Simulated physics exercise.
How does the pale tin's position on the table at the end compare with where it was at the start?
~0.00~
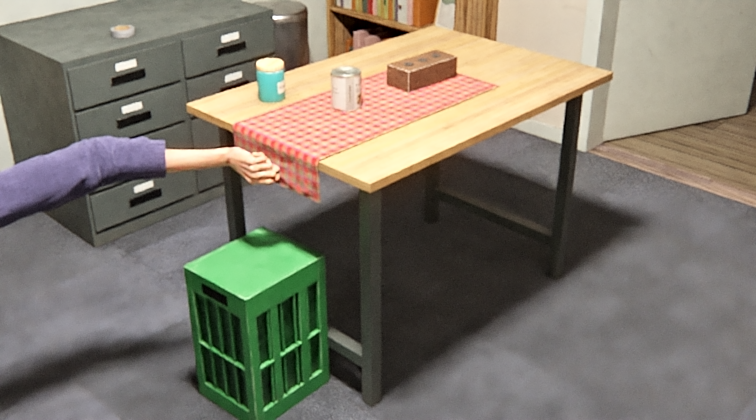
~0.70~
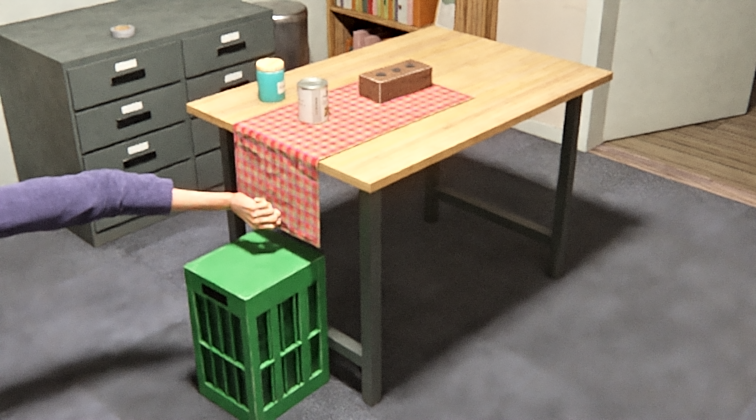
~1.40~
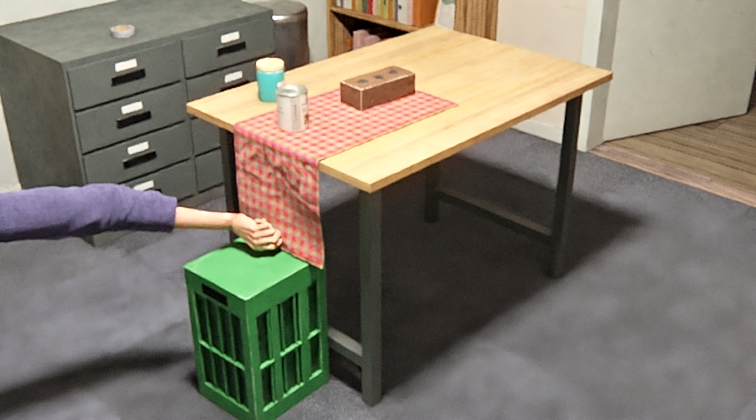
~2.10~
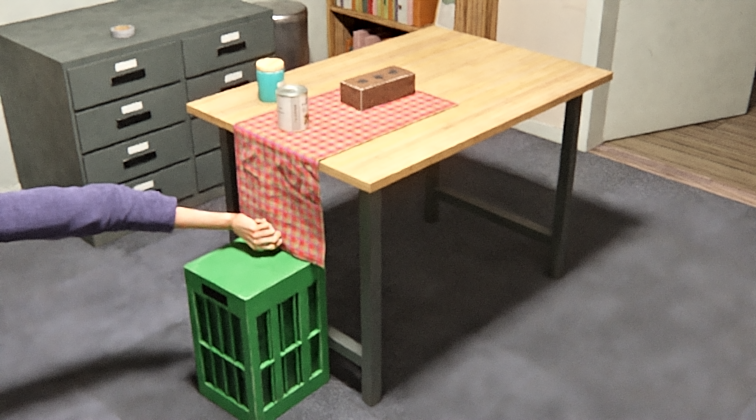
The tin ends up further left and nearer the end of the table where the cloth hangs down, close in front of the turquoise jar. At the start it stood further to the right, with a wider gap between it and the jar.
